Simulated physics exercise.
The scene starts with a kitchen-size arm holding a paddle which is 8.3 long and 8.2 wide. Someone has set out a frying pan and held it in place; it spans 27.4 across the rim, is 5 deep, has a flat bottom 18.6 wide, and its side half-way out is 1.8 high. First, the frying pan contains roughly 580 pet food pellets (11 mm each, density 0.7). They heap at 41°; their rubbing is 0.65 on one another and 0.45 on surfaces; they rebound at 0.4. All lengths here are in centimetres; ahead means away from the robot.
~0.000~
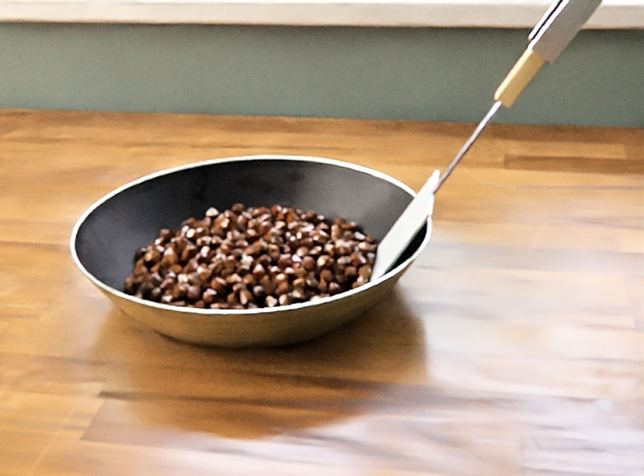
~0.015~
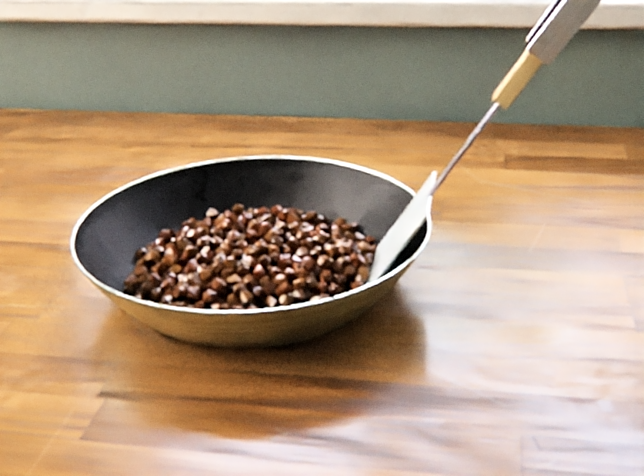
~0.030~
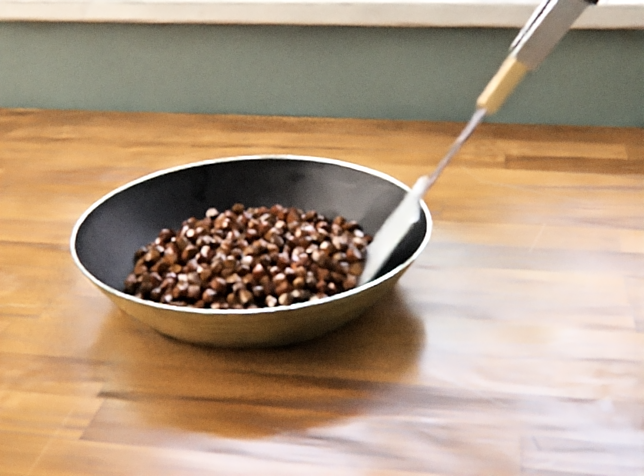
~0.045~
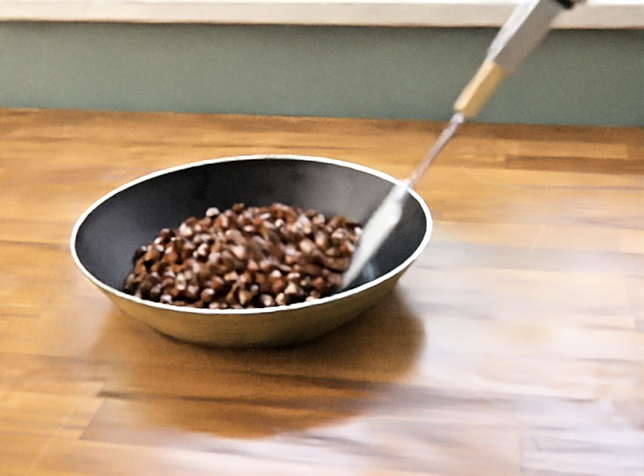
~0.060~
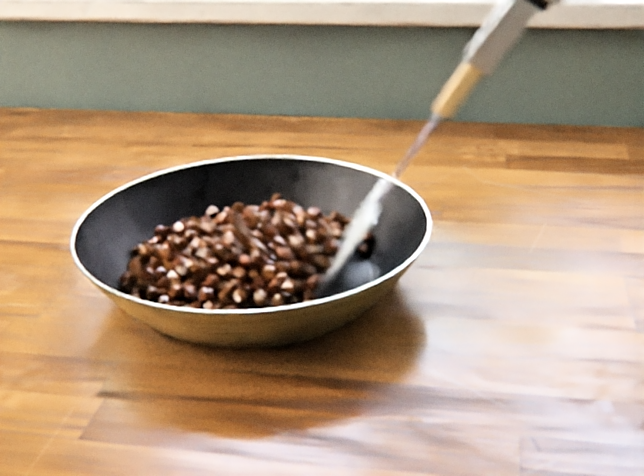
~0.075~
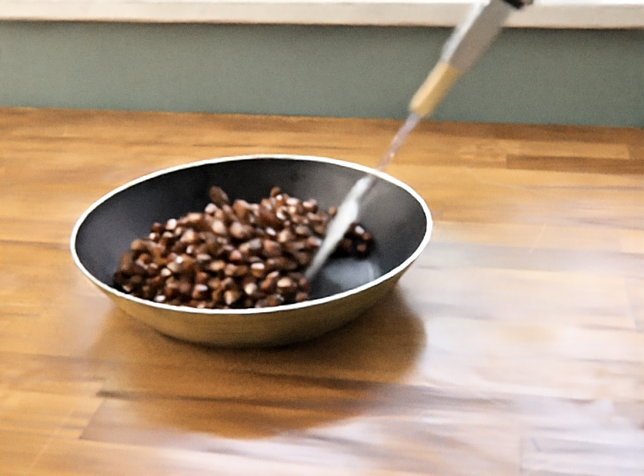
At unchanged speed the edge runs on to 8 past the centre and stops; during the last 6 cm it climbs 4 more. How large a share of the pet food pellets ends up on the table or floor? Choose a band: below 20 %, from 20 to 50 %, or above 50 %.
From 20 to 50 %.
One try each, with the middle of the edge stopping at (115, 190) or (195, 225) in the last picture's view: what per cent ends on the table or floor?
Respectively about 35 and 10 percent end on the table or floor.
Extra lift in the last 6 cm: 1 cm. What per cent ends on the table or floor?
Close to 20 in a hundred.
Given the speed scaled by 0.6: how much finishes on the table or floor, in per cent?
I'd put it around 5 per cent.
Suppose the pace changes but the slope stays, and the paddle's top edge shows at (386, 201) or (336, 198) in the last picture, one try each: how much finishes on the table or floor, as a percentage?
I'd estimate close to 10 and 30 in a hundred.
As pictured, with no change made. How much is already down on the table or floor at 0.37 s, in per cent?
Some 20 per cent of the load.
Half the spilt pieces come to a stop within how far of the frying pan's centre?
Distance, approx.: 28 cm.
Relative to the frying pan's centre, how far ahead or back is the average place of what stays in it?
Roughly 4.0 cm ahead of the centre.
After 0.11 s, sloping 57°, highest piece 11 above the table; 582 in the frying pan, 2 on the blade or in flight.
After 0.15 s, sloping 57°, highest piece 13 above the table; 582 in the frying pan, 2 on the blade or in flight.
After 0.37 s, sloping 57°, highest piece 11 above the table; 427 in the frying pan, 106 on the table or floor, 51 on the blade or in flight.
After 1.42 s, sloping 57°, highest piece 6 above the table; 427 in the frying pan, 157 on the table or floor.
In the end, 427 in the frying pan, 157 on the table or floor. That is 27 % on the table or floor.
